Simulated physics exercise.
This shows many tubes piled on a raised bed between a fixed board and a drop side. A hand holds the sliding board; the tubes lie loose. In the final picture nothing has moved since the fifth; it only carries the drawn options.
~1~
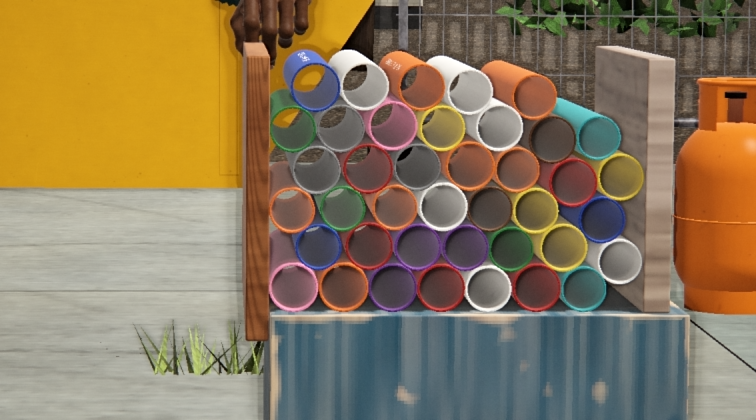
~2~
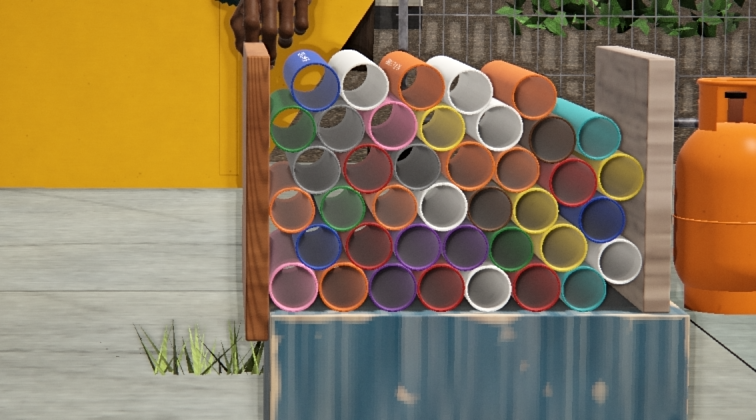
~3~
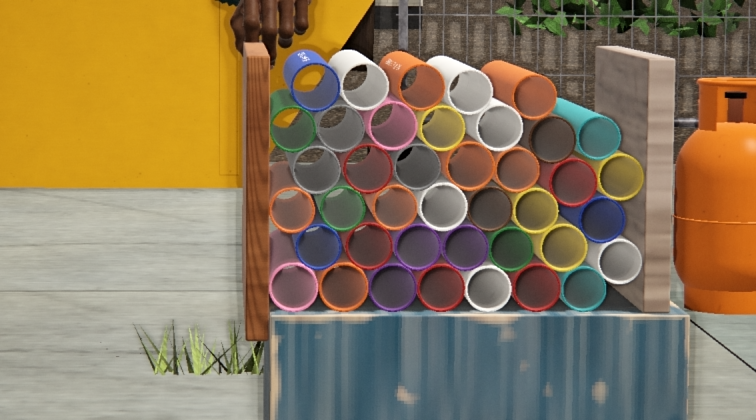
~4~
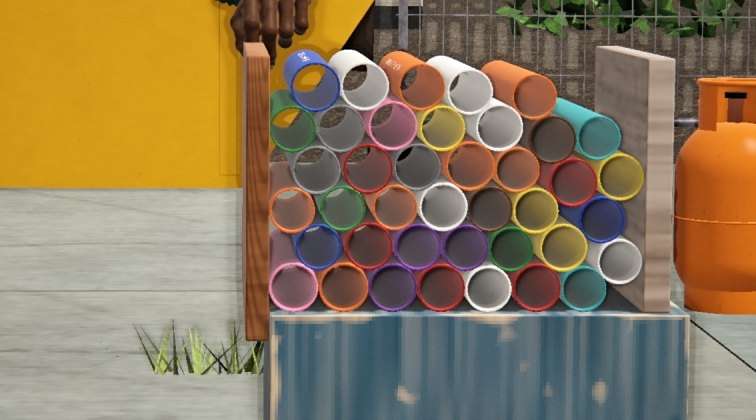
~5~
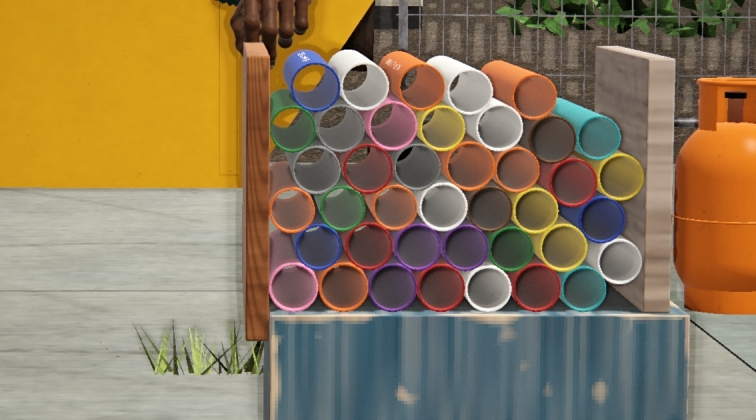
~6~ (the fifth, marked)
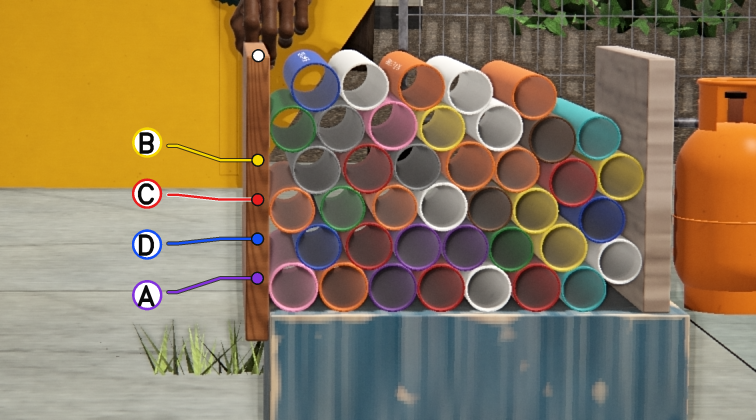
Nothing visibly moves, neither the loose, stacked tubes nor the dark hand resting at the top of the reddish-brown board on their left. Seen straight on from a fixed camera, orange, white, blue, pink, green, purple, red, yellow and teal tubes show their open ends above a worn blue base, with a greyish board at right. A yellow panel stands behind at left, above pale planks and a grass tuft, while an orange gas cylinder sits at right near a leafy mesh fence.
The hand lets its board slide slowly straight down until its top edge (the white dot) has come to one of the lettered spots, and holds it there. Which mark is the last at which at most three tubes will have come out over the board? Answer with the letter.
Down to D.
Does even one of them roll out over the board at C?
Yes.
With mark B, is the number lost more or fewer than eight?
At B, fewer than eight.
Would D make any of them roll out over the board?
Yes, at D.
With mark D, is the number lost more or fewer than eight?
At D, fewer than eight.
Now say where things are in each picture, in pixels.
An orange tube (470, 166); a white tube (499, 128); a blue tube (315, 87), in the first picture.
A blue tube (315, 87); side board (255, 178), in the second picture.
A pink tube (294, 288); a red tube (536, 288), in the third picture.
A green tube (511, 249); a green tube (343, 209), in the fourth picture.
A white tube (443, 207); an orange tube (470, 166); a white tube (499, 128), in the fifth picture.
On the marked copy, A at (257, 278); B at (258, 161); C at (258, 200); D at (258, 239); the white dot at (258, 56).
Taking D. A third of the way, top of the board (269, 139).
Two thirds of the way, top of the board (269, 234).
When it is over, top of the board (269, 238), two out over the board.
As for the rest, A more than three out over the board; B none out over the board; C two out over the board.
